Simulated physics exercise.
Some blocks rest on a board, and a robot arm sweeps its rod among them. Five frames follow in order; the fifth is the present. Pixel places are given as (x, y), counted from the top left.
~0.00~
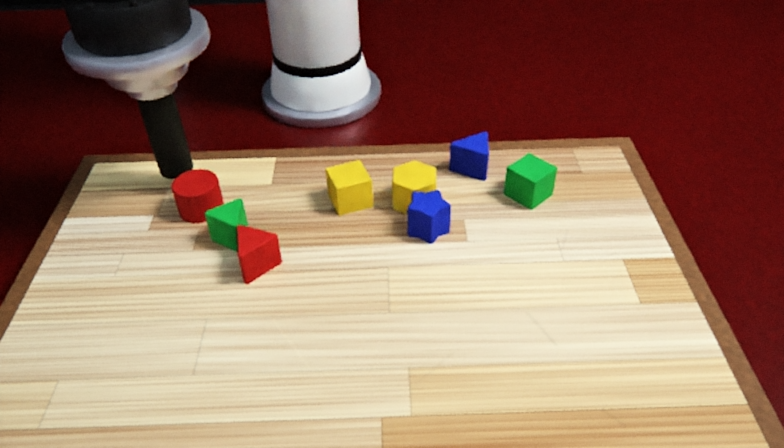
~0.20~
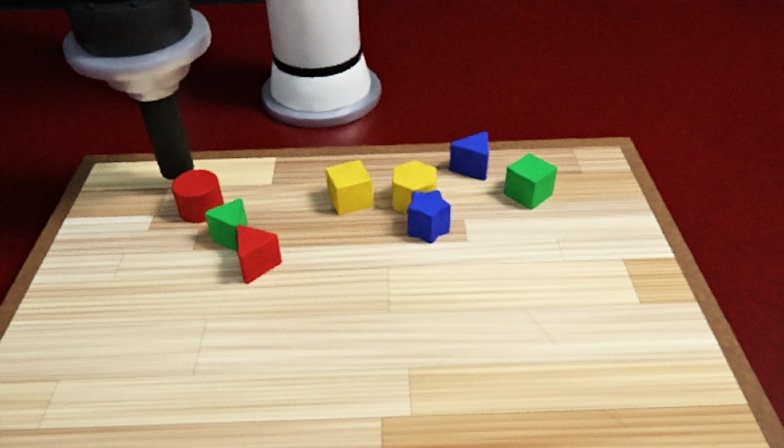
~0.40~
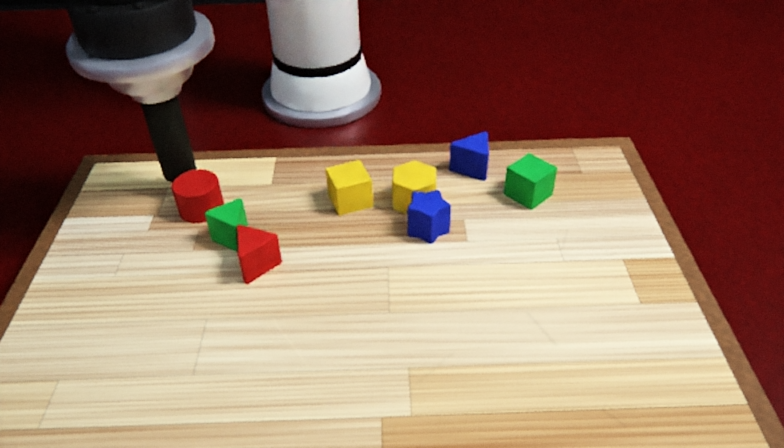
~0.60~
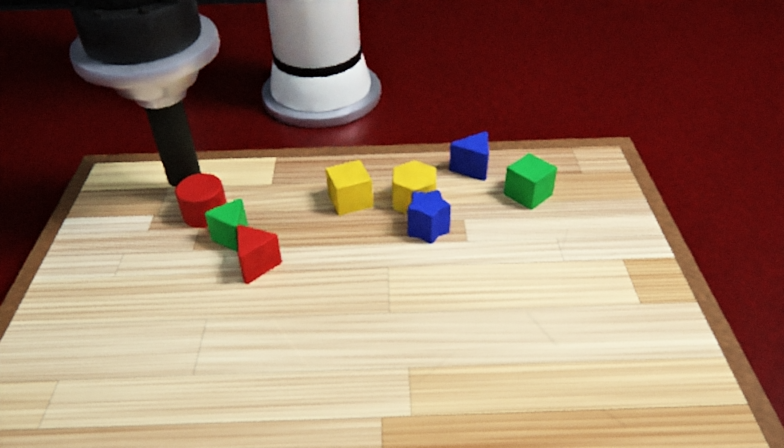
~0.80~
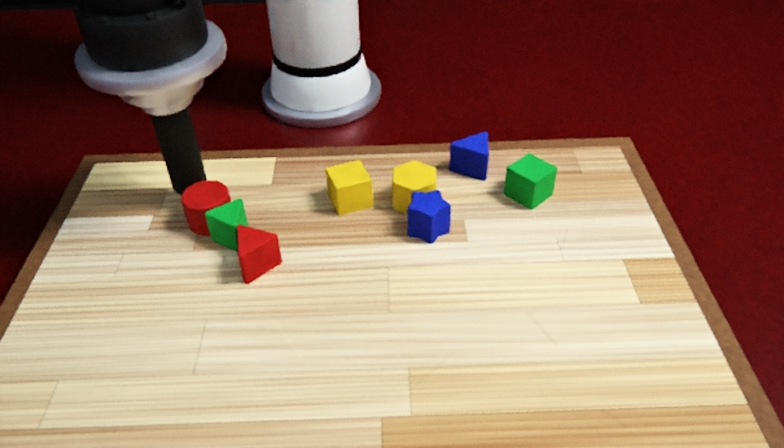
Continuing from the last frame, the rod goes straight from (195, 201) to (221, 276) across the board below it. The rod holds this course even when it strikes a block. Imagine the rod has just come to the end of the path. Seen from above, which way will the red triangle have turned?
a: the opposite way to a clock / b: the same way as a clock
Correct choice: B.
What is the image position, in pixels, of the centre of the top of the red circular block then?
Around (253, 259).
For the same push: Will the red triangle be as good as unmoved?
I'd say no.
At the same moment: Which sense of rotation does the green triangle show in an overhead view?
From the top, the block rotates counterclockwise.
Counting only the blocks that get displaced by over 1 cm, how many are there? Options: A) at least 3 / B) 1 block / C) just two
I'll go with A - at least 3.
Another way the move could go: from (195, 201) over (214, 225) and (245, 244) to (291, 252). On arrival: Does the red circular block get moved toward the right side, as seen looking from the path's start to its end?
Yes.
What follows on the original path. One third of the way, rod (200, 209); red circular block (216, 218); green triangle (245, 231), turned 25° anticlockwise; red triangle (273, 247), turned 30° clockwise.
Two thirds of the way, rod (208, 234); red circular block (232, 241); green triangle (271, 246), turned 55° anticlockwise; red triangle (300, 257), turned 70° clockwise.
At the end, rod (216, 261); red circular block (253, 259); green triangle (293, 247), turned 70° anticlockwise; red triangle (310, 262), turned 60° clockwise.
